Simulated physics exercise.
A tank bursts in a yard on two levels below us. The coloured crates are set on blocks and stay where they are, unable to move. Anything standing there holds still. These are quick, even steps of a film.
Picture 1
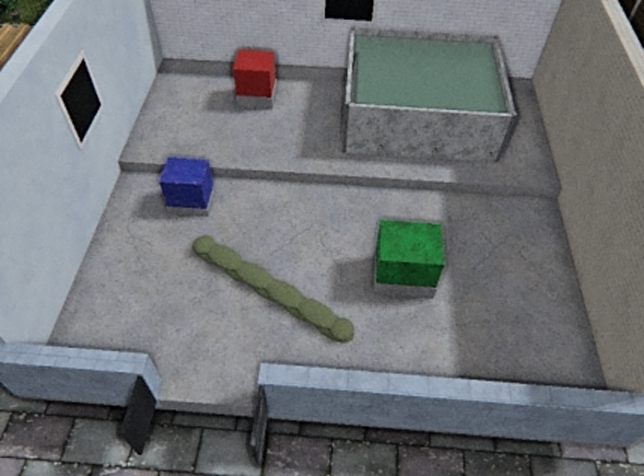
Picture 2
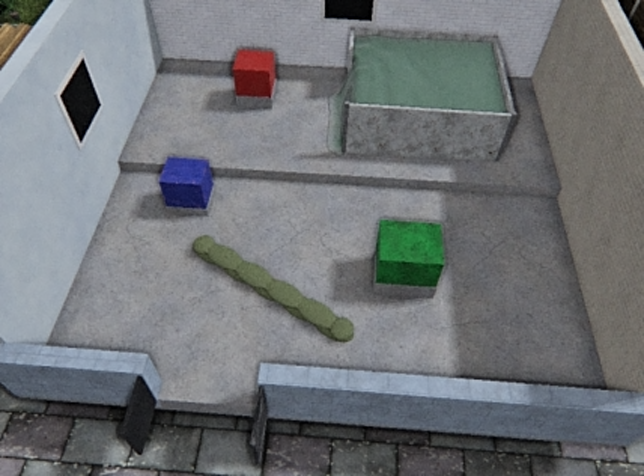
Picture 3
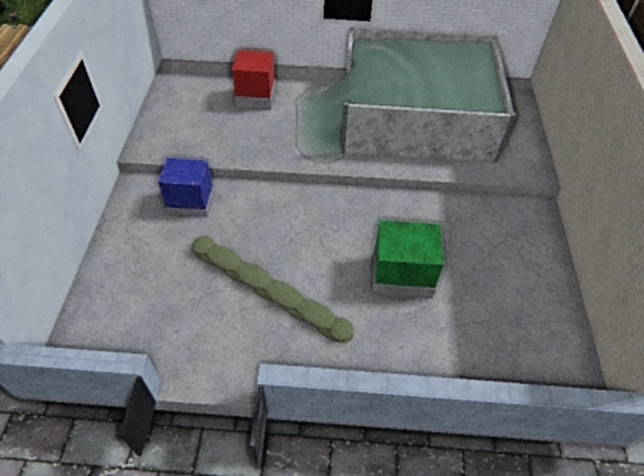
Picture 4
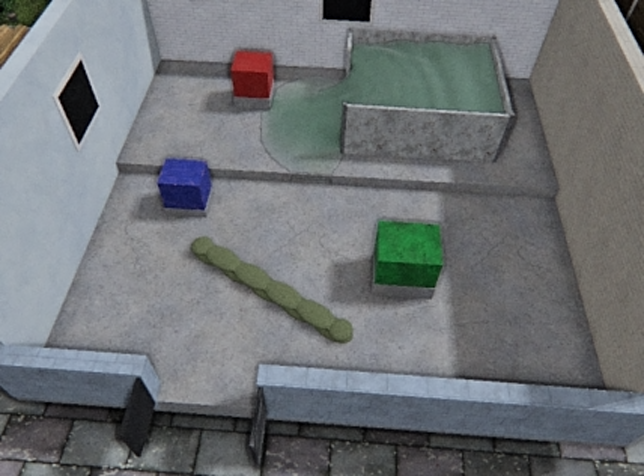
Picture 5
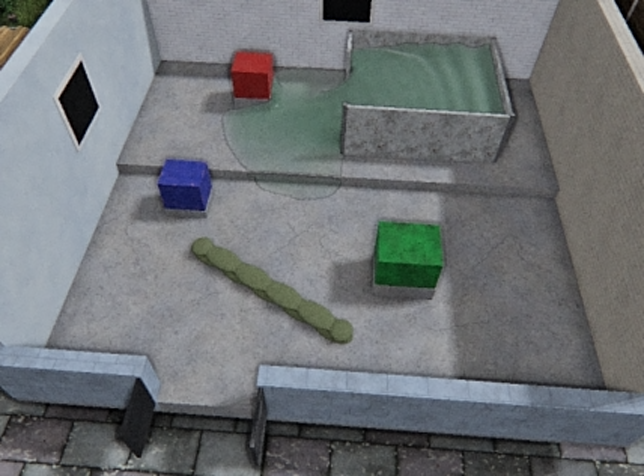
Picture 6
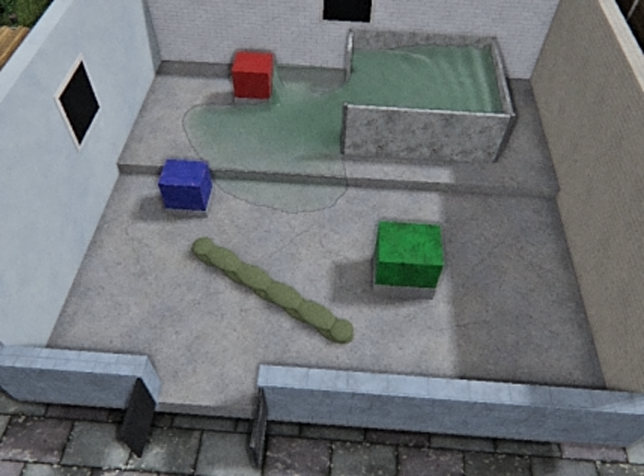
Water poured out of the left side of a grey tank on the upper level of a walled yard, spread left past the red block, and ran over the step toward the blue block.
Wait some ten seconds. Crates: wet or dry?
The red crate gets touched by the water; the green crate never gets touched by the water; the blue crate gets touched by the water.
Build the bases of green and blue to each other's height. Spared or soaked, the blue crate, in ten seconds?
With the swap, the blue crate is flooded.
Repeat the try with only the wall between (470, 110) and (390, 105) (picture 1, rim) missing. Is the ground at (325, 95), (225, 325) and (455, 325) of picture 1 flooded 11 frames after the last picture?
In order: Spared, swamped, swamped.
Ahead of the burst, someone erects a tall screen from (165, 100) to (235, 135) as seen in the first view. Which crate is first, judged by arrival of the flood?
My answer: The red crate.
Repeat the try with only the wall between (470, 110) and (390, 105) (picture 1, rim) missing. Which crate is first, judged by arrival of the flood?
The green crate comes first.
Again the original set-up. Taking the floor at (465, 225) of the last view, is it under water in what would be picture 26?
Lab note: Spot reads unsubmerged.
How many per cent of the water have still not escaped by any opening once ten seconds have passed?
Estimate: Close to 88 %.
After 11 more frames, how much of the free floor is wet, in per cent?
Around 45 percent of it.
A moment on, water covers 30 % of the floor; the red crate water round its plinth, the green crate not reached, the blue crate water round its plinth.
Next, water covers 45 % of the floor; the red crate water round its plinth, the green crate not reached, the blue crate water round its plinth.
Then, water covers 55 % of the floor; the red crate water round its plinth, the green crate water round its plinth, the blue crate water round its plinth.
Later, water covers 80 % of the floor; the red crate water round its plinth, the green crate water round its plinth, the blue crate water round its plinth.
In the end, water covers 90 % of the floor; the red crate was topped, the green crate stayed above the water, the blue crate was topped.
